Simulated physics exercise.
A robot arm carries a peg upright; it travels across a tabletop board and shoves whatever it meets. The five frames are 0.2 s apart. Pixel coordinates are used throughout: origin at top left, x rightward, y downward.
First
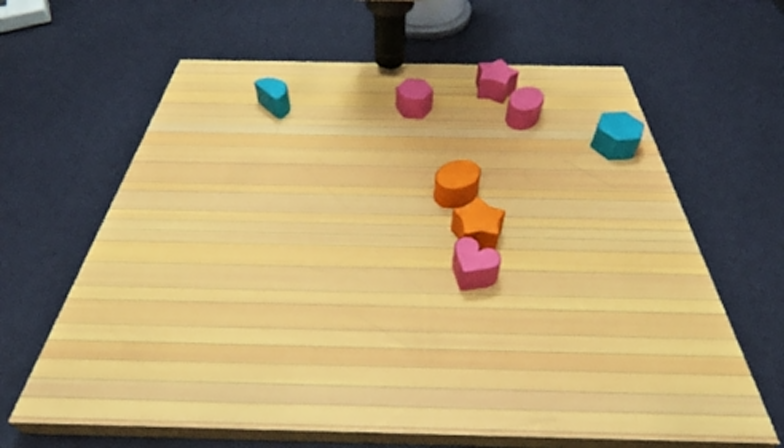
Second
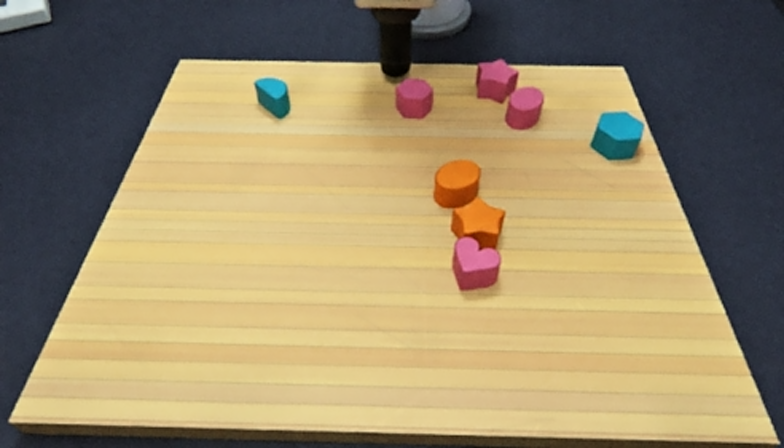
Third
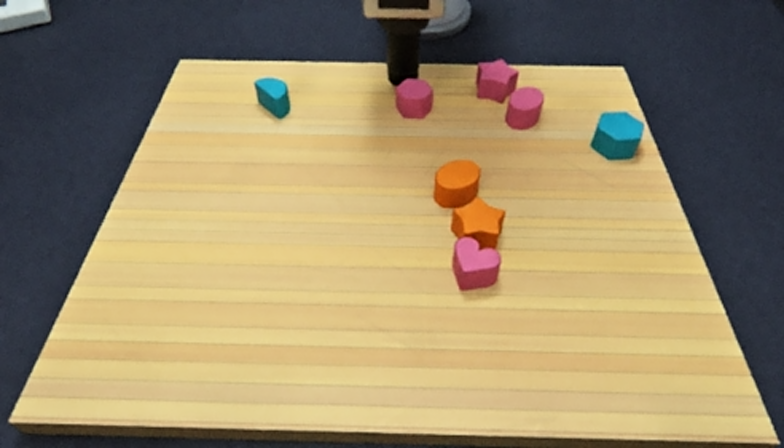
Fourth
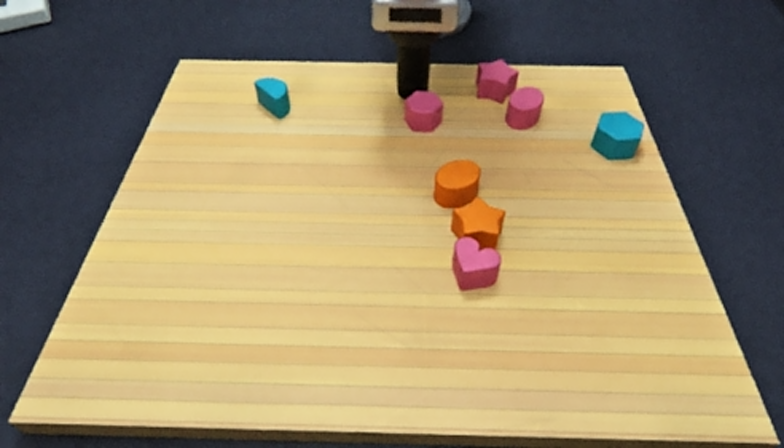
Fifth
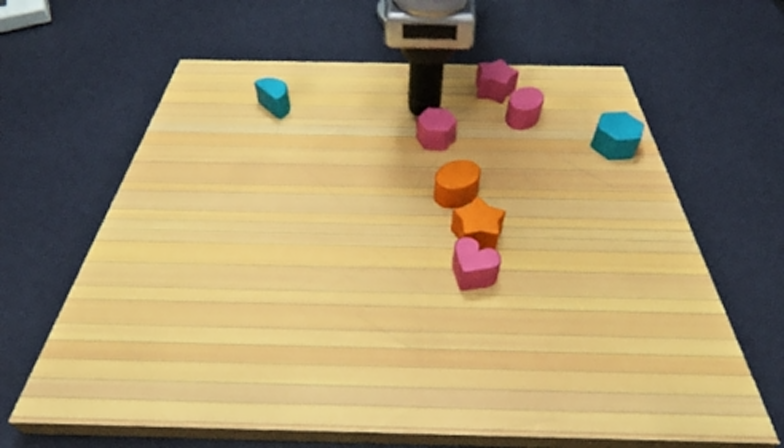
On a wooden board, a dark robotic peg moves toward the viewer, pushing a pink hexagon slightly right among still, colourful blocks.
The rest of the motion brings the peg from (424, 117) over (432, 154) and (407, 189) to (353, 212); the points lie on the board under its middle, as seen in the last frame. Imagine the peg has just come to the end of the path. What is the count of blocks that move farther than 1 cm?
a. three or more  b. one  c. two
That would be c.
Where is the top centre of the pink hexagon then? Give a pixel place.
It will end up at (468, 155).
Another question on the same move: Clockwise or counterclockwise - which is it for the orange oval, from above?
Spin direction: Clockwise.
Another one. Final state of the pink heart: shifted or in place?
Its place stays the same.
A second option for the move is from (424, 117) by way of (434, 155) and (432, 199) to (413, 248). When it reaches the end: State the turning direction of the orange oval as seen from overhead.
Top view: Clockwise.
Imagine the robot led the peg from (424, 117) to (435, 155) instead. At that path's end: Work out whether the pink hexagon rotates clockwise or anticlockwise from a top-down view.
The block turns counter-clockwise.
What follows on the original path. One third of the way, peg (432, 145); pink hexagon (462, 150), turned 60° anticlockwise; orange oval (462, 177), turned 20° clockwise.
Two thirds of the way, peg (407, 180); pink hexagon (468, 155), turned 75° anticlockwise; orange oval (466, 183), turned 40° clockwise.
At the end, peg (352, 203); pink hexagon (468, 155), turned 75° anticlockwise; orange oval (466, 183), turned 40° clockwise; pink heart still; orange star still.
